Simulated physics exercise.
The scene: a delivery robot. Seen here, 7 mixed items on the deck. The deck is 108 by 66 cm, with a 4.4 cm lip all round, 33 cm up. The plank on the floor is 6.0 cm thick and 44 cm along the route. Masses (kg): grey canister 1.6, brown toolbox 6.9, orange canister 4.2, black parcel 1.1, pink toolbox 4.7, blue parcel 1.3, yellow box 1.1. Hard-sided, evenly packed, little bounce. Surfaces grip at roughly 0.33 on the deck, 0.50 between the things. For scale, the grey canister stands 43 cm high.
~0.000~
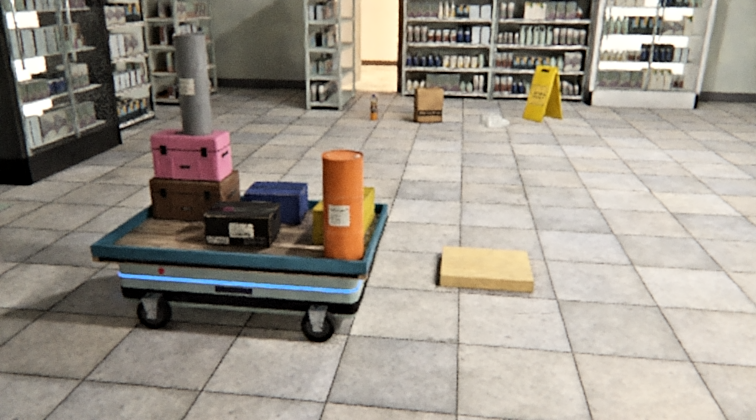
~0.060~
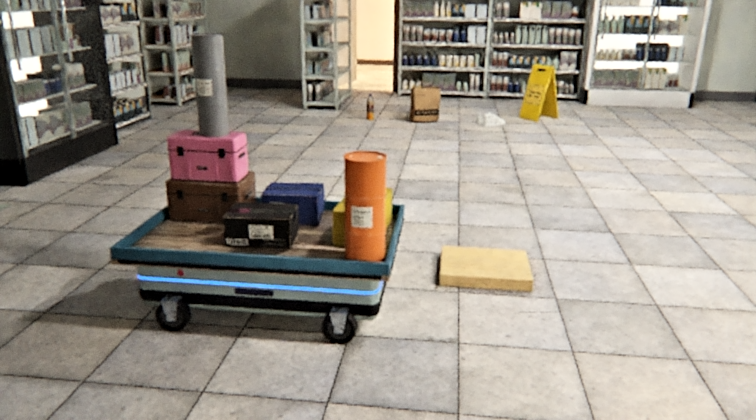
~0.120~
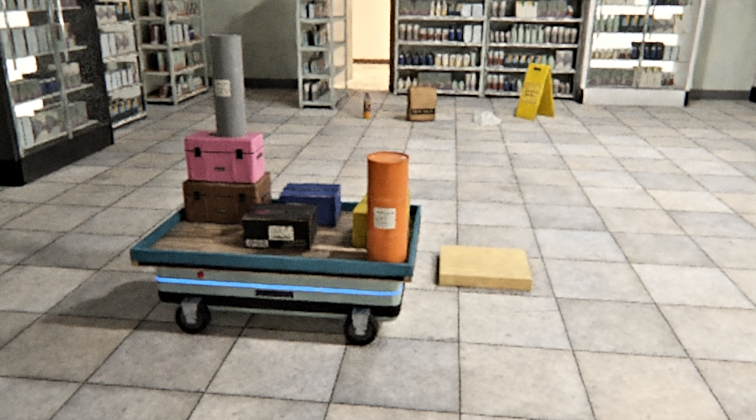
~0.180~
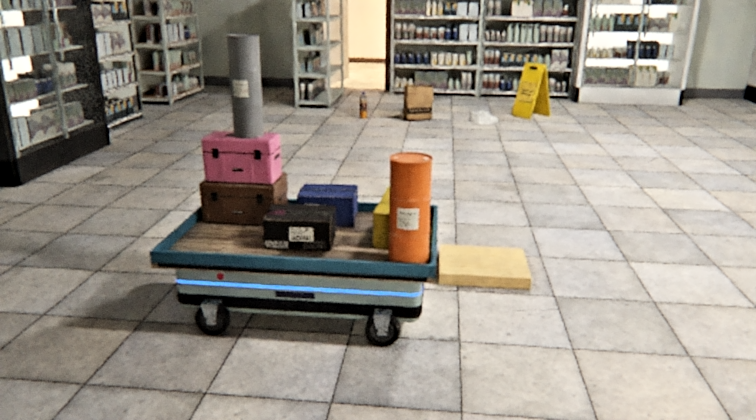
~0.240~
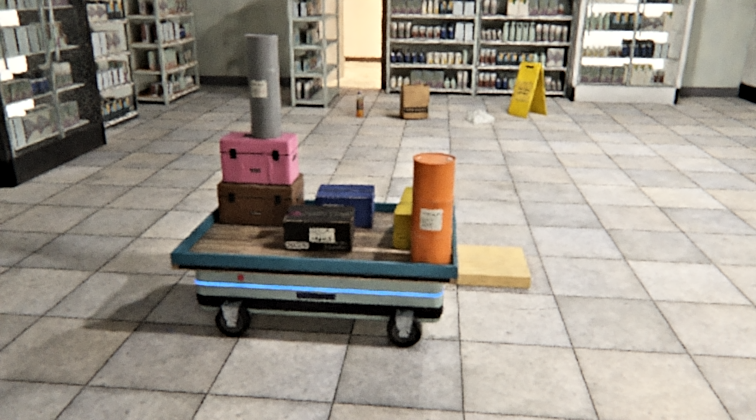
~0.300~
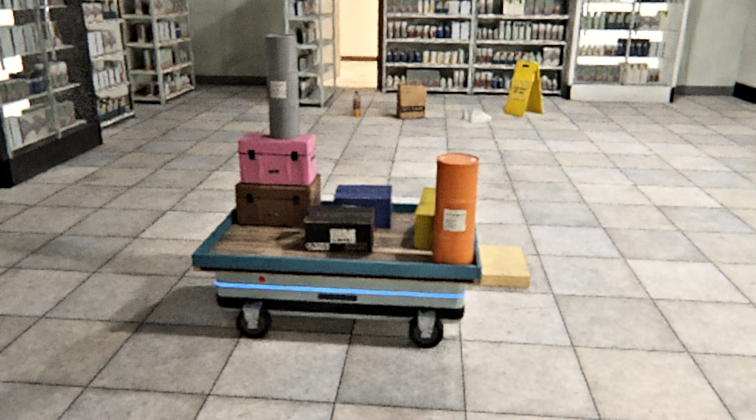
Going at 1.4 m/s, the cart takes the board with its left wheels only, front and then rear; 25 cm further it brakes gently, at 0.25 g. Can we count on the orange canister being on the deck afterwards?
The orange canister comes off the cart.
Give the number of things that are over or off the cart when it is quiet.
That comes to 3.
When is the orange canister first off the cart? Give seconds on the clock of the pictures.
Near 0.9 s.
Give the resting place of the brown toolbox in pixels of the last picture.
Around (693, 215).
After 0.60 s, cart 84 cm along; orange canister 18° off upright near (555, 213); yellow box 4° off upright; grey canister moved 7 cm.
After 1.00 s, cart 140 cm along; orange canister now off the cart; grey canister 59° off upright; pink toolbox 18° off upright.
After 1.20 s, cart 168 cm along; grey canister on its side; pink toolbox 21° off upright; brown toolbox 7° off upright.
After 1.60 s, cart 215 cm along; grey canister now off the cart; pink toolbox upside down; black parcel 15° off upright.
In the end (2.6 s), off the cart, grey canister and orange canister; toppled on the deck, pink toolbox; the other 4 under 10 cm from the start.
